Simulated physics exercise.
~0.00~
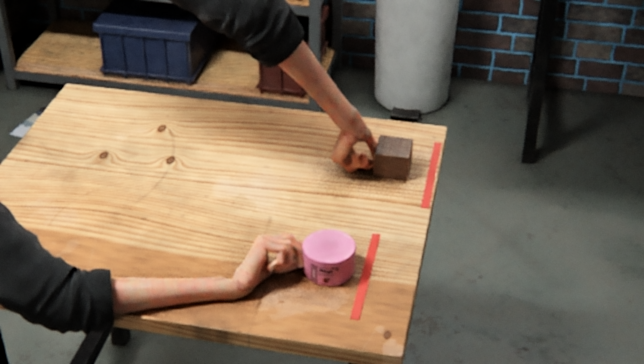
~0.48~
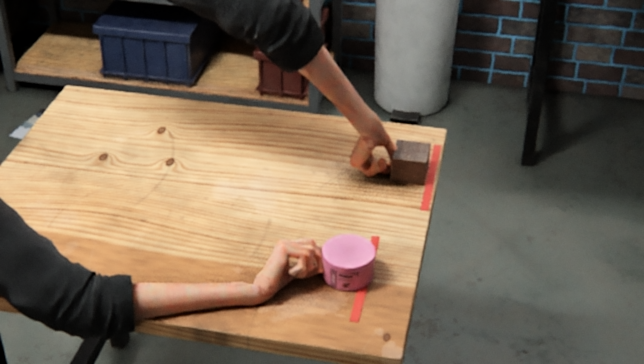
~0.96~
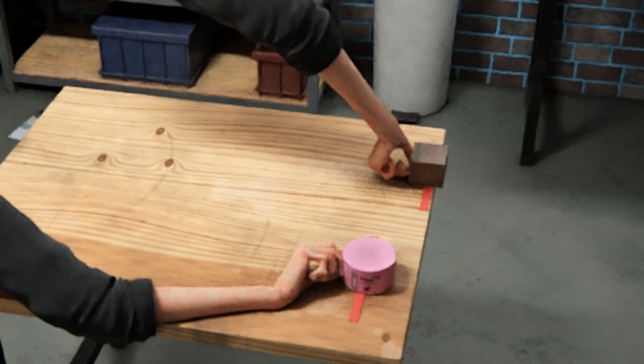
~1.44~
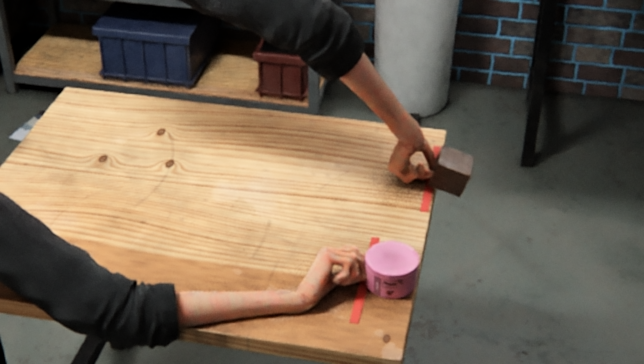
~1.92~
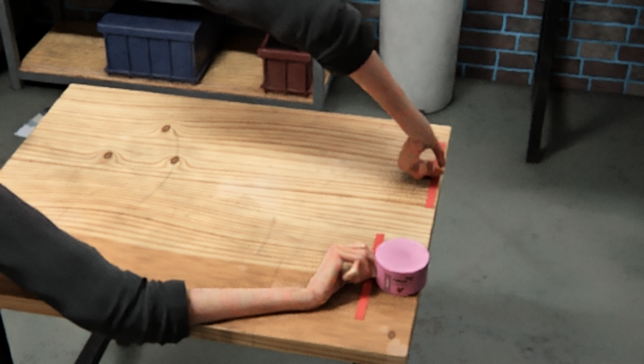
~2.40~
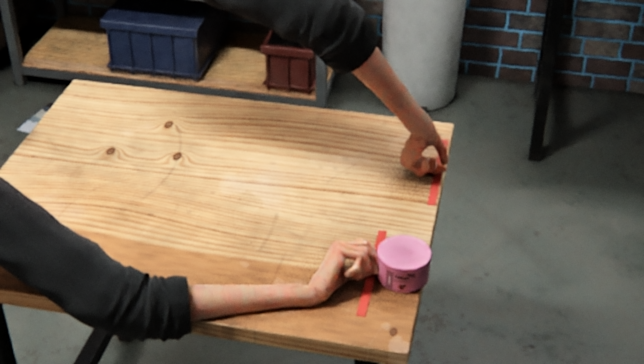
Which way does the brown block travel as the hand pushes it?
The brown block moves to the right, toward the edge of the table.
